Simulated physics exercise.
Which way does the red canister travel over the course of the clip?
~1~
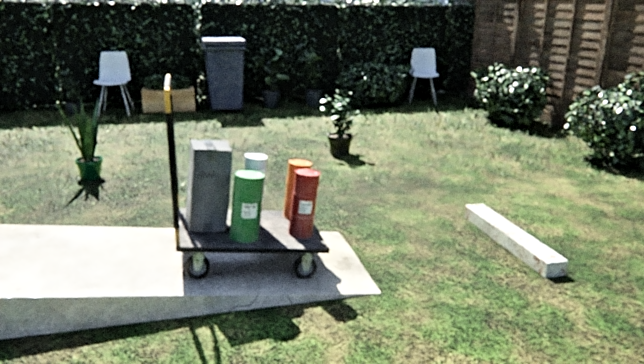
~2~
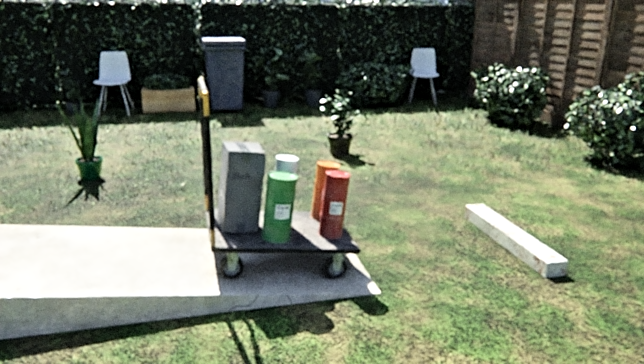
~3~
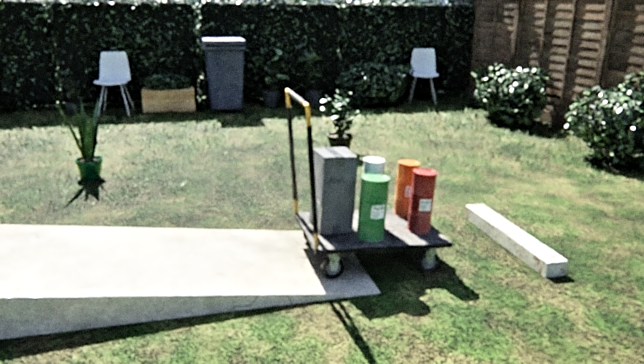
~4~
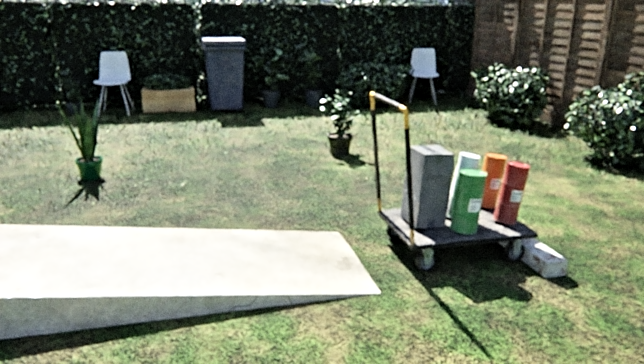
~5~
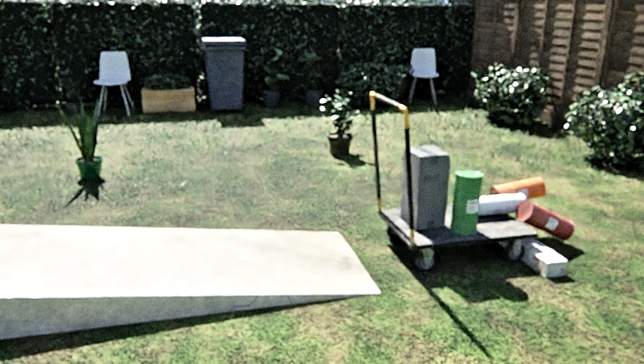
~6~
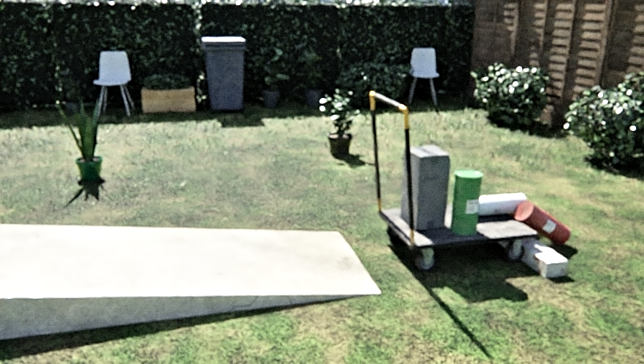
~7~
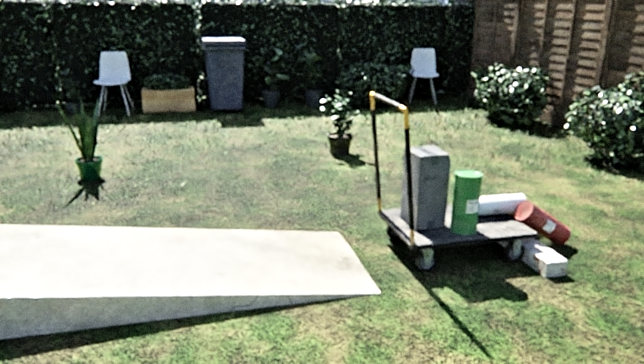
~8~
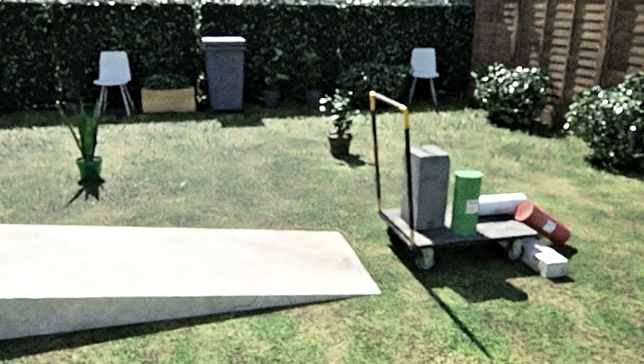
The red canister moves to the right, riding along on the trolley and then toppling off its right end by the kerb.
